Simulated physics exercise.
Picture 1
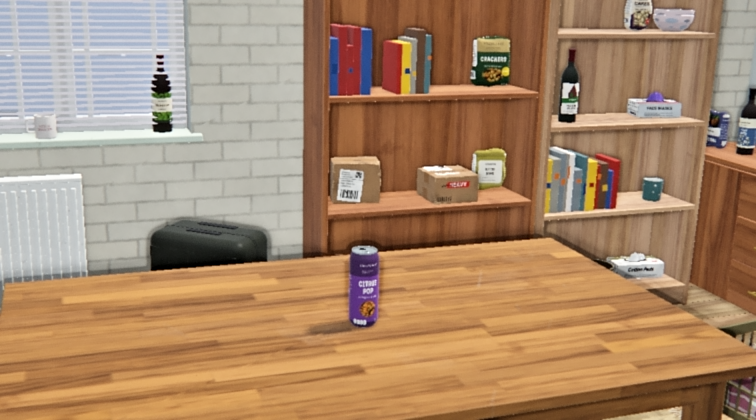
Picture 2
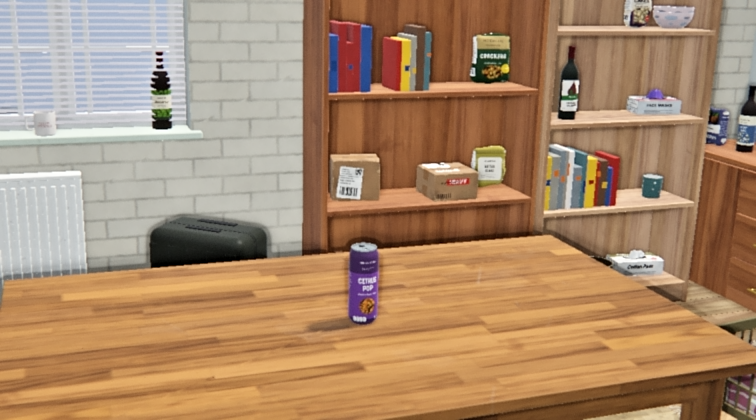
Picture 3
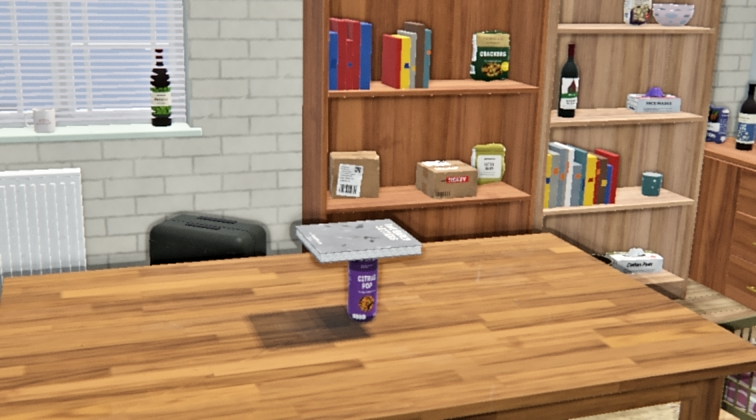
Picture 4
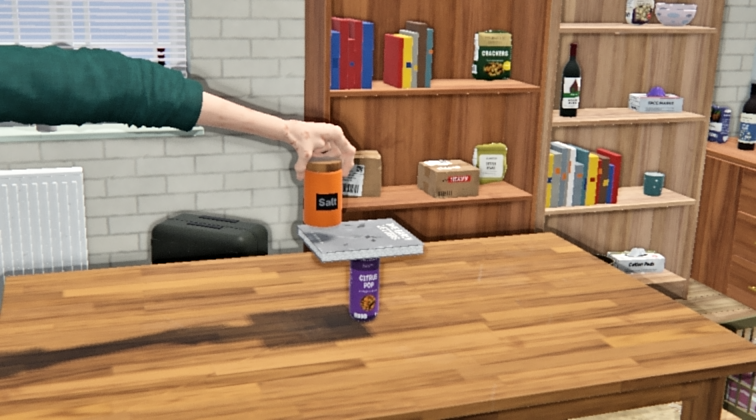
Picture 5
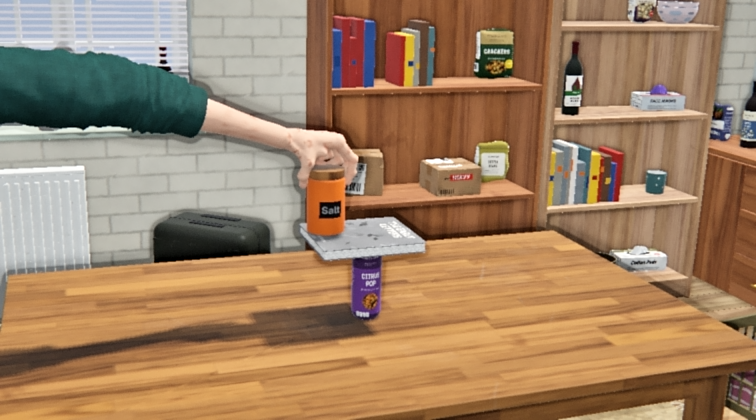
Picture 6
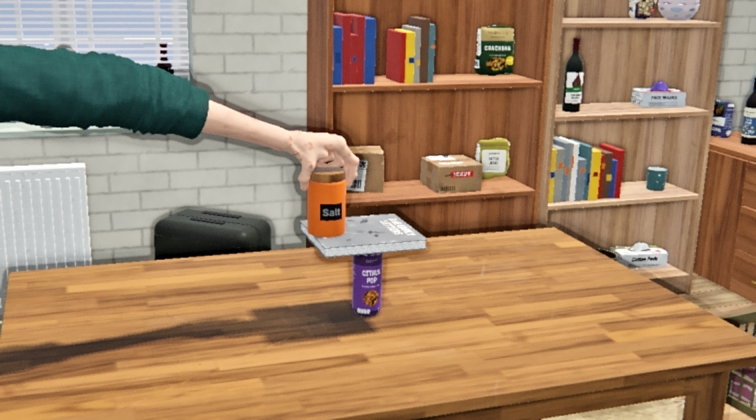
On a wooden table in a room with bookshelves, a purple can stood alone, then a flat gray slab appeared on top of it, and a hand set an orange salt jar on the slab's left side.
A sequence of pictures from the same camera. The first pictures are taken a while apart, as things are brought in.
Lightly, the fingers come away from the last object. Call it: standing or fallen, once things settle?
Fallen.
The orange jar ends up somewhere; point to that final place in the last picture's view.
Around (243, 309).
Then, 0.40 s on from there, orange jar now fallen; grey book turned 52° from how it was put.
Then, 0.50 s on from there, grey book now fallen.
Then, 0.60 s on from there, things are still on the move.
Then, 1.00 s on from there, as before.
In the end, fallen, orange jar and grey book; purple can unmoved. At the end, from the last picture's camera, orange jar near (243, 309). The stack gives way.
